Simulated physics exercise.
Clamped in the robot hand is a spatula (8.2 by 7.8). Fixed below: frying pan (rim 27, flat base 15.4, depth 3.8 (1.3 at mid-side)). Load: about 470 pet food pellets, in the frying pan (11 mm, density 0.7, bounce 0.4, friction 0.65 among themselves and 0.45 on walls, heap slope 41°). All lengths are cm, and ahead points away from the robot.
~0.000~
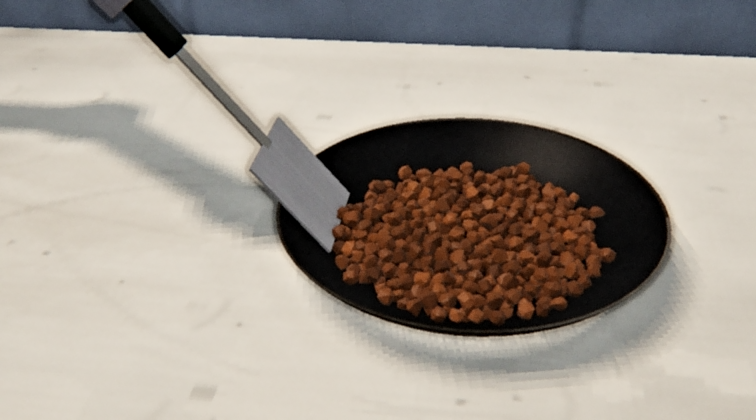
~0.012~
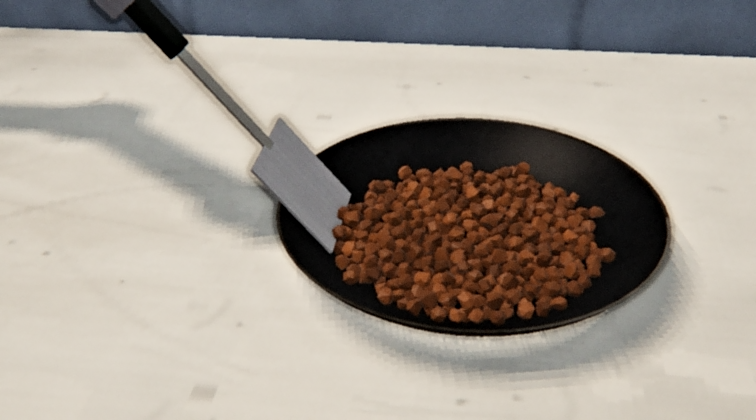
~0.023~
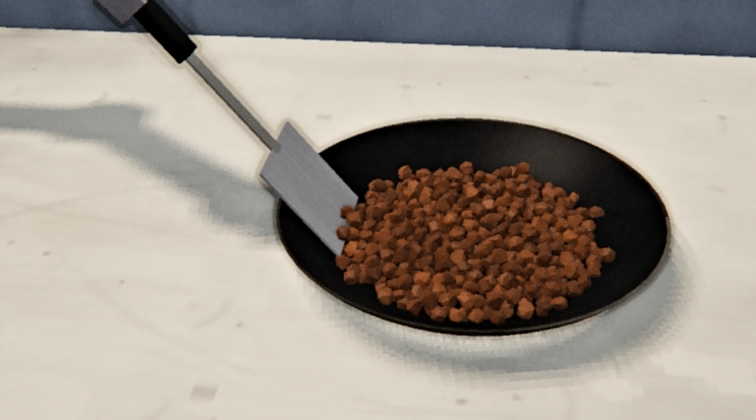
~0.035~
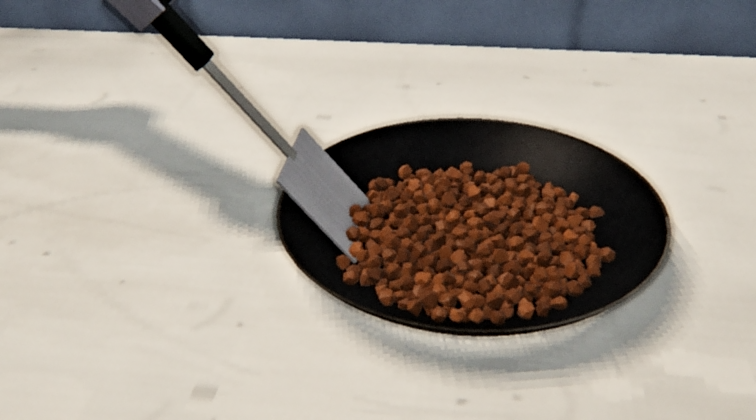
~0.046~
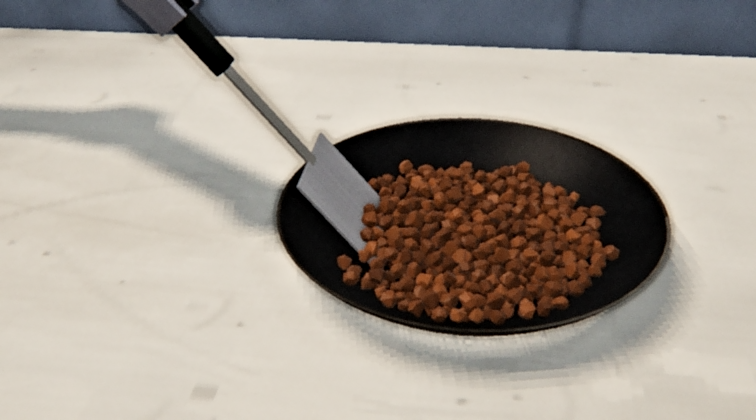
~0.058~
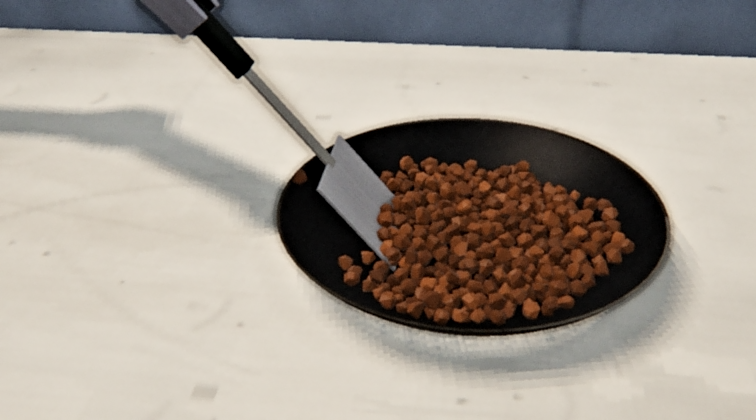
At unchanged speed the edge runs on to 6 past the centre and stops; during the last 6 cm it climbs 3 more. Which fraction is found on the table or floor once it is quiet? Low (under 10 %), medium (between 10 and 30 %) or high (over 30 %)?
Share on the table or floor: Medium (between 10 and 30 %).
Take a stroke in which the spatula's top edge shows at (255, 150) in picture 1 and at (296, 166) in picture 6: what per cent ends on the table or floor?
Some 5 per cent.
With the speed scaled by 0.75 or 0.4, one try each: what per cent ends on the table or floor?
Some 10 and 0 per cent.
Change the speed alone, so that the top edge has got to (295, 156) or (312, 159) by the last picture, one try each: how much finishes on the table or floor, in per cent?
About 0 and 10 per cent.
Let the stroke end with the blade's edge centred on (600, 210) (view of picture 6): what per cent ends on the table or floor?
Some 35 per cent.
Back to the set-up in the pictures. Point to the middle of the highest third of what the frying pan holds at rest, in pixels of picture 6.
Near (600, 231).
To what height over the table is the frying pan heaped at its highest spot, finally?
Some 5.0 cm.
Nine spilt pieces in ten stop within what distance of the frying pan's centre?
Roughly 35 cm.
After 0.09 s, sloping 51°, highest piece 12 above the table; 468 in the frying pan, 1 on the blade or in flight.
After 0.11 s, sloping 51°, highest piece 18 above the table; 463 in the frying pan, 6 on the blade or in flight.
After 0.33 s, sloping 51°, highest piece 36 above the table; 366 in the frying pan, 88 on the table or floor, 15 on the blade or in flight.
After 1.38 s, sloping 51°, highest piece 5 above the table; 365 in the frying pan, 104 on the table or floor.
In the end, 365 in the frying pan, 104 on the table or floor. That is 22 % on the table or floor.
